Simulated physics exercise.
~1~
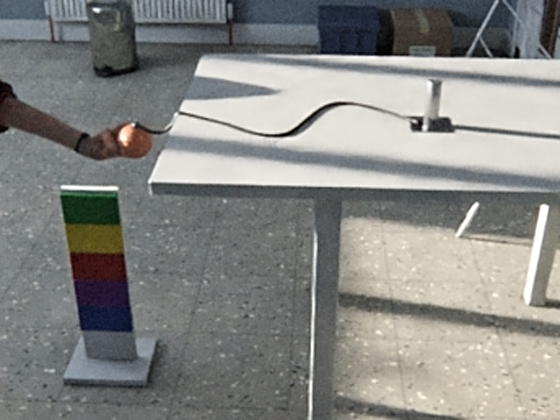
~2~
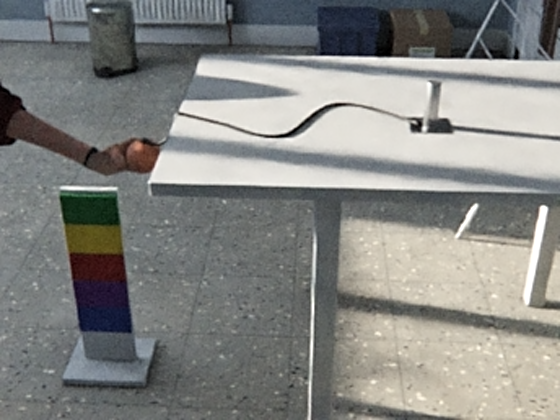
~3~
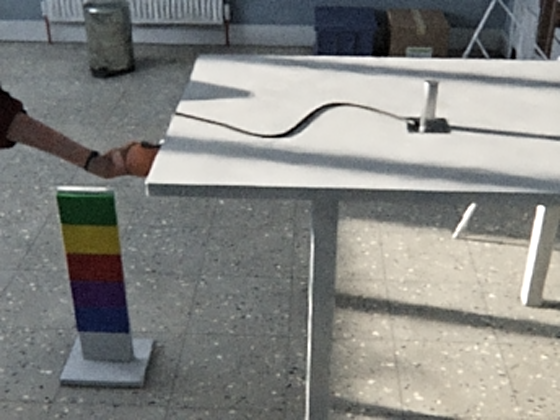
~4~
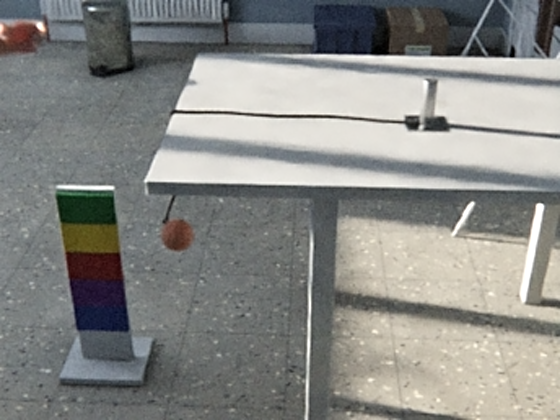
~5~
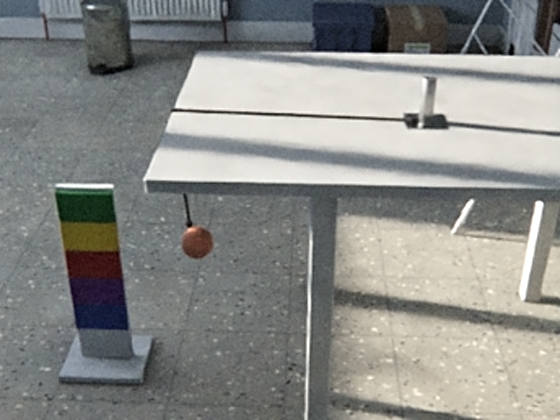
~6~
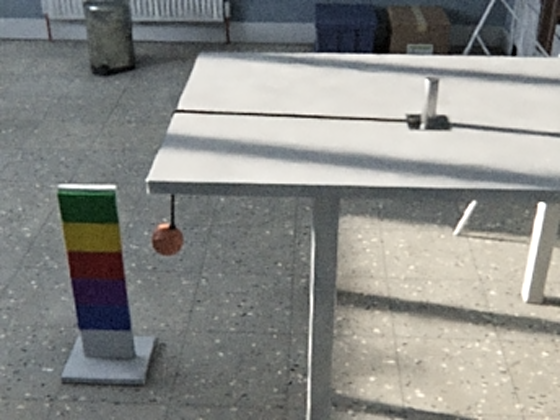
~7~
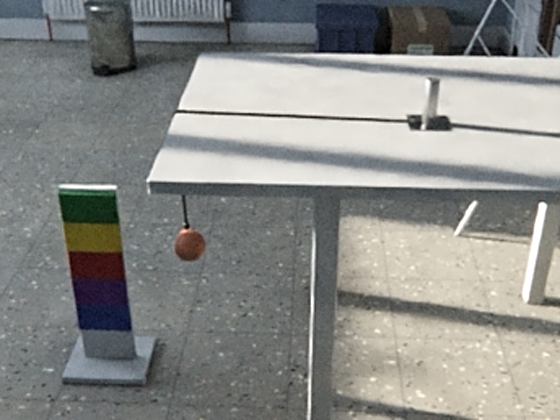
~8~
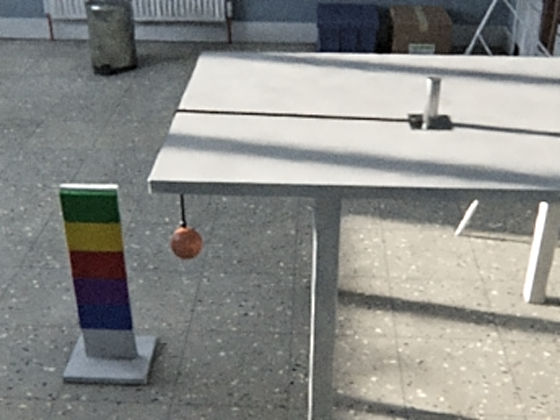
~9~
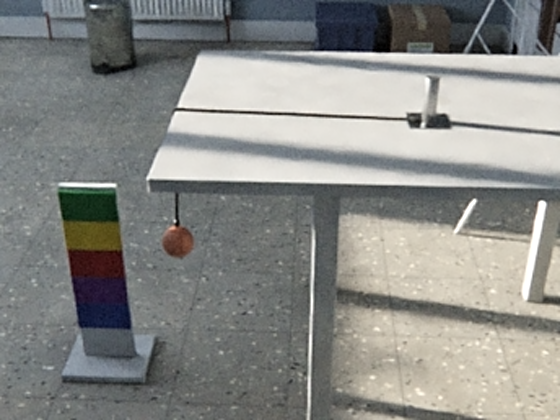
An orange on a dark cord was held by a hand at the left edge of a white table, then let go, dropping below the edge as the cord pulled straight; it swung slightly and ended hanging level with the yellow band.
